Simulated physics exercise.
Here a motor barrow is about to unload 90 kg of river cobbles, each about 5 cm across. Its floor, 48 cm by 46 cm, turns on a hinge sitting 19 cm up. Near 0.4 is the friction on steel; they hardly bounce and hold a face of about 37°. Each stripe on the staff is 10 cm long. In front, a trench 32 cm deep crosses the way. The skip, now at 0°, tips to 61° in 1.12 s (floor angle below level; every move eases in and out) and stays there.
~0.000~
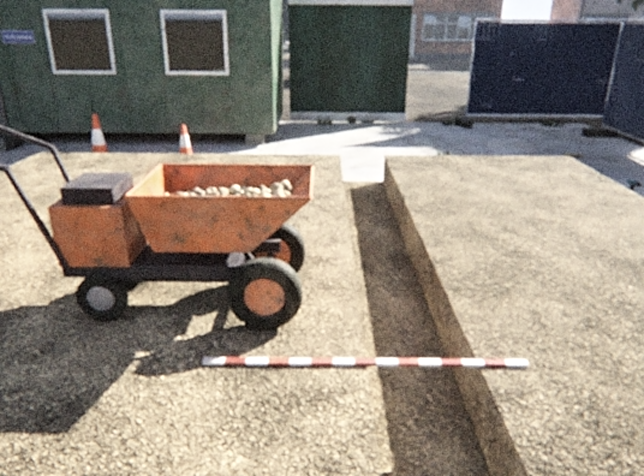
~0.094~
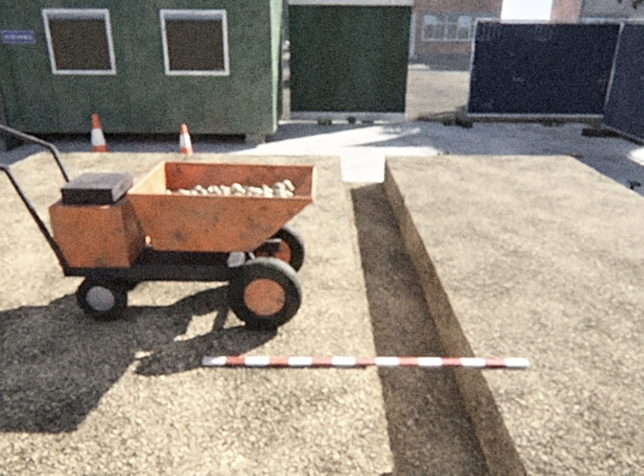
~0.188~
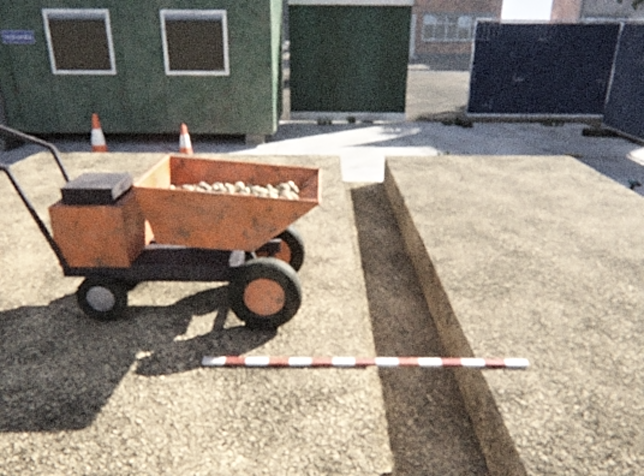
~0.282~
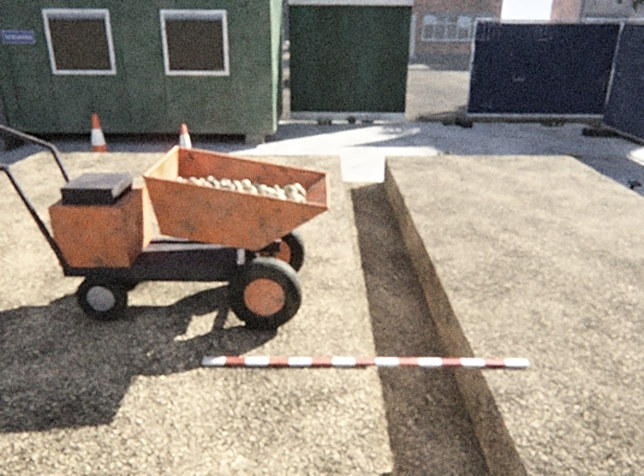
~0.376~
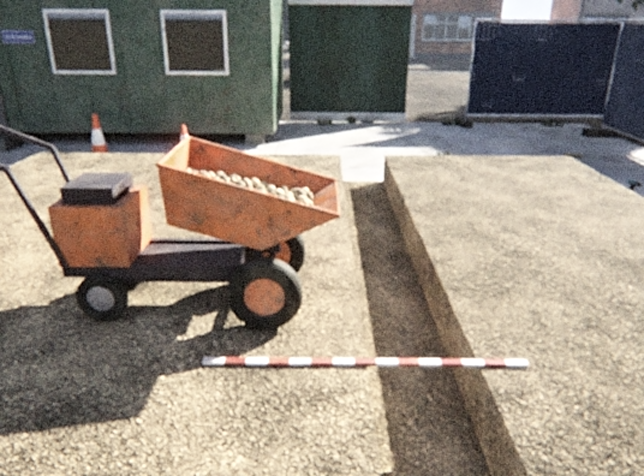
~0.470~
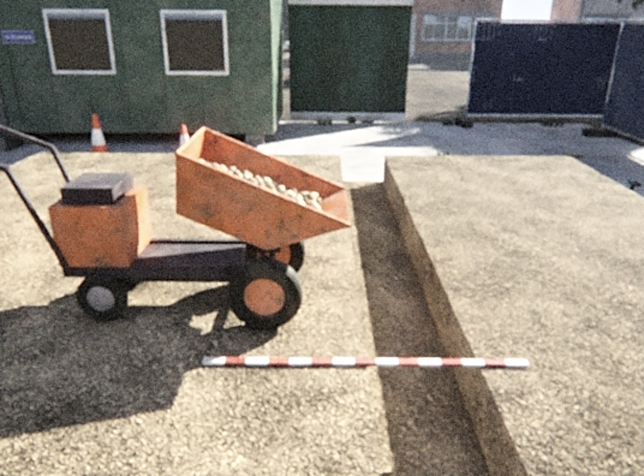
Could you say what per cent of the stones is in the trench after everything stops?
I would put it at 100 per cent.
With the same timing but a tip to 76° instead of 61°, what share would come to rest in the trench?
In that case some 100 per cent.
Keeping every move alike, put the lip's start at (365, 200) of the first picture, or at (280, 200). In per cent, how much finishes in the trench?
65 %, then 100 %.
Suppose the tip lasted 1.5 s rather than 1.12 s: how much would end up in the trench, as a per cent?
Something close to 100 per cent.
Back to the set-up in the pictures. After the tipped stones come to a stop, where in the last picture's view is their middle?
The tipped stones centre close to (413, 342).
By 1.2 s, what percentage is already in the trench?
I'd put it near 20 per cent.
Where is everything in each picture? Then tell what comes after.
Lip at (311, 199), floor tilted 0°, highest stones at (258, 191), in the first picture.
Lip at (313, 200), floor tilted 1°, highest stones at (259, 191); the stones move at 0.2 m/s on average, in the second picture.
Lip at (320, 203), floor tilted 5°, highest stones at (232, 190); the stones move at 0.4 m/s on average, in the third picture.
The skip is at 10°, its lip at (329, 208); the top of the load is at (210, 185); the stones move at 0.5 m/s on average, in the fourth picture.
The skip is at 16°, its lip at (339, 216); the top of the load is at (202, 178); the stones move at 0.6 m/s on average, in the fifth picture.
Lip at (350, 226), floor tilted 23°, highest stones at (208, 170); the stones move at 0.6 m/s on average, in the sixth picture.
After 0.8 s the floor is at 51°; 100 % in the skip; the foremost stones are at (353, 241).
After 1.2 s the floor is at 61°; 81 % in the skip, 19 % in the trench; the foremost stones are at (421, 310).
After 1.6 s the floor is at 61°; 37 % in the skip, 63 % in the trench; the foremost stones are at (441, 326).
After 3.5 s the floor is at 61°; 0 % in the skip, 100 % in the trench; the foremost stones are at (442, 333).
